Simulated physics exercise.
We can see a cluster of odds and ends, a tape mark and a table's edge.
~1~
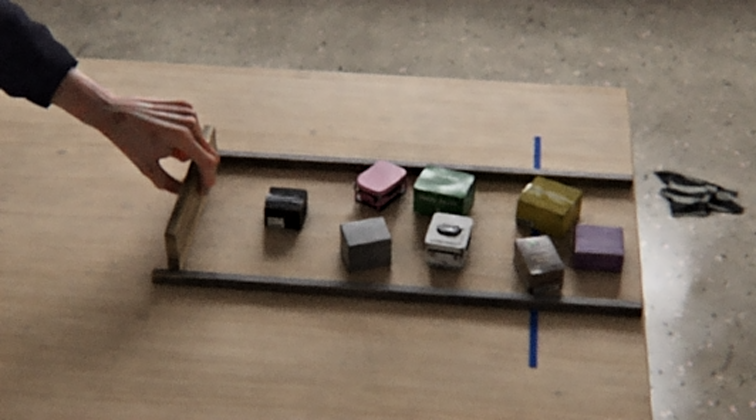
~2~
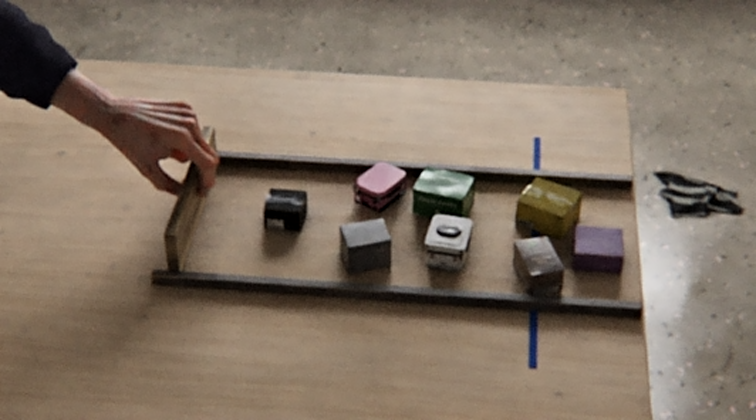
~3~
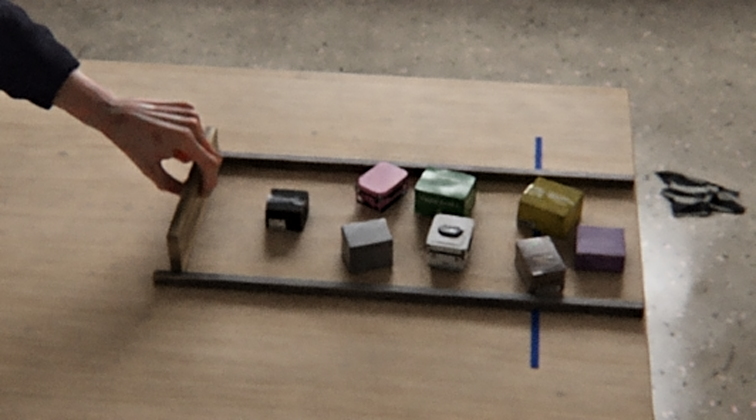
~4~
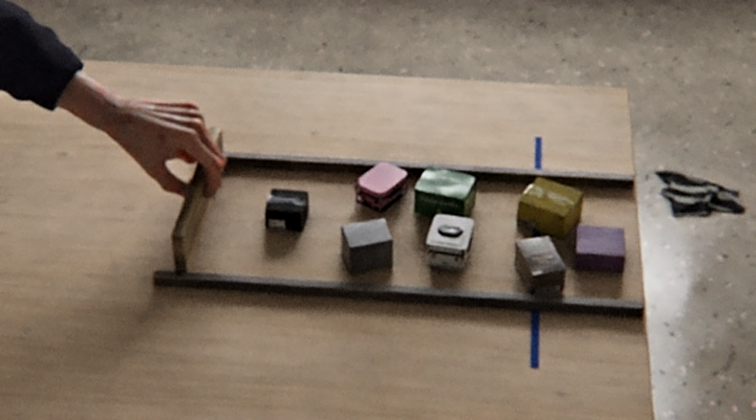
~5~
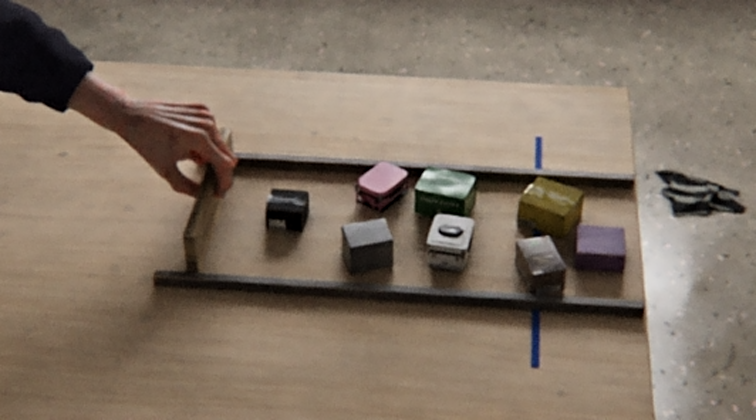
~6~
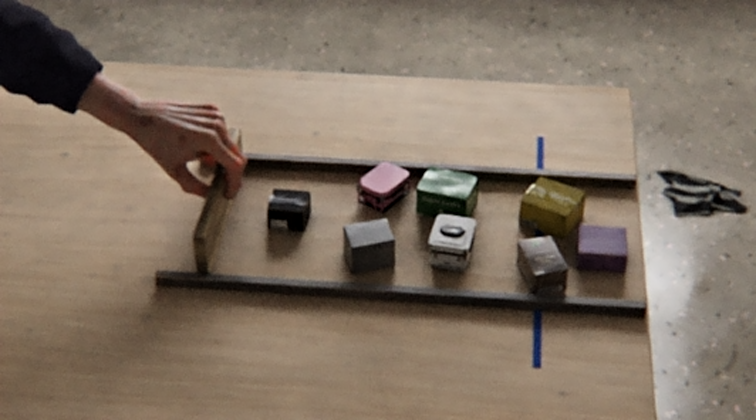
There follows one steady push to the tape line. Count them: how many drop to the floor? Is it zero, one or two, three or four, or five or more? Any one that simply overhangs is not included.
The push drops only one or a pair off the table.
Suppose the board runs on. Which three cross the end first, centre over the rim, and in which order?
In order: The purple block, then the yellow box, then the brown box.
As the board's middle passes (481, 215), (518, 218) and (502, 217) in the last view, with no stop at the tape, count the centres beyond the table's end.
It would be 0, 1 and 0.
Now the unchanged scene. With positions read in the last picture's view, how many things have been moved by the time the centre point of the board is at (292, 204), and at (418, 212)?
At the first point the count is 1, at the second it's 5.
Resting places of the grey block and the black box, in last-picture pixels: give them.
The grey block ends up near (562, 263), and the black box near (559, 226).
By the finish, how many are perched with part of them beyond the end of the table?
I get 1.
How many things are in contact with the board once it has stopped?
Counting them up gives 3.
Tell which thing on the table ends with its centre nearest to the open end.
It's the brown box that ends nearest.
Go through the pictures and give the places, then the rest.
Purple block (598, 248); yellow box (549, 207); brown box (539, 265); board (193, 197); tape (536, 239), in the first frame.
Yellow box (549, 208); black box (286, 210), in the second frame.
Brown box (540, 266); grey block (367, 246), in the third frame.
Purple block (600, 248); white case (450, 243), in the fourth frame.
Yellow box (550, 207); green box (446, 195), in the fifth frame.
Purple block (602, 248); yellow box (552, 207); brown box (542, 266); board (220, 200); tape (539, 240), in the sixth frame.
Soon after, none off yet; purple block at rest near (602, 248); yellow box at rest near (552, 207); brown box at rest near (542, 266).
After that, none off yet; purple block displaced a little near (631, 249); yellow box displaced about its own width near (608, 211); brown box displaced about its own width near (595, 275).
In the end, the number that fall off is one or two; gone, yellow box and purple block.
